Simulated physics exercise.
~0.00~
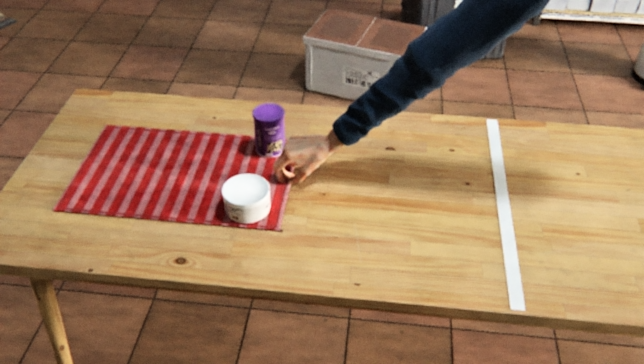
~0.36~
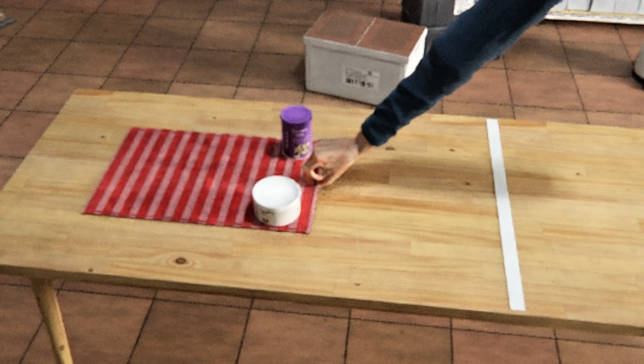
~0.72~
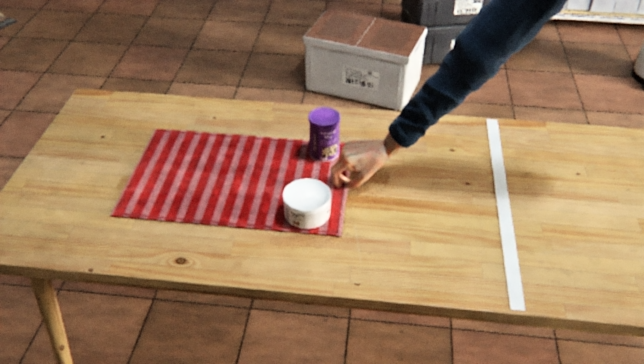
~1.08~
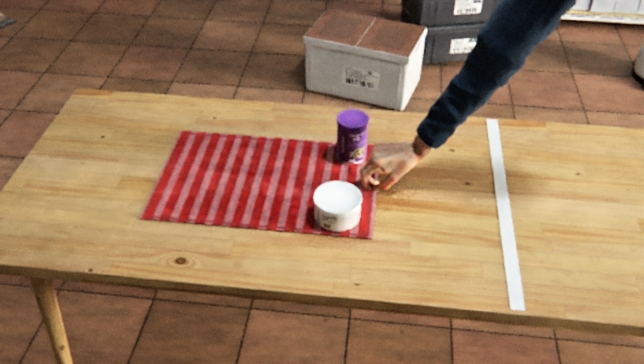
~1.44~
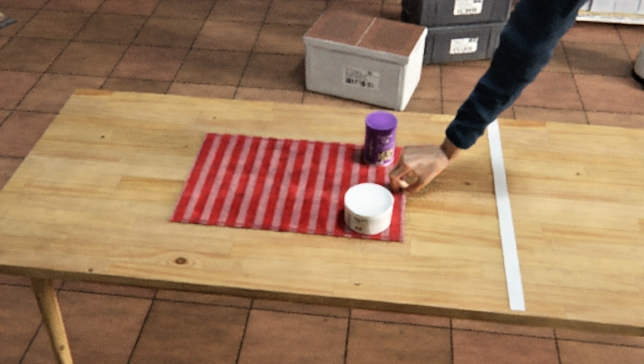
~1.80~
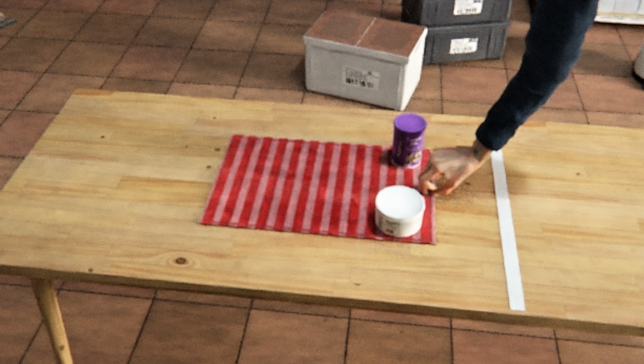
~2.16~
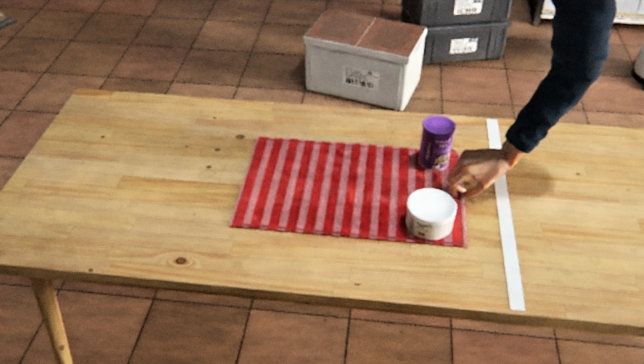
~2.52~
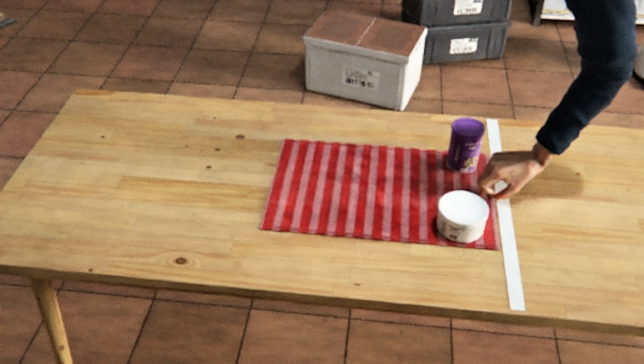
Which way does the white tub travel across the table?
The white tub moves to the right, riding on the striped cloth as the hand pulls it.
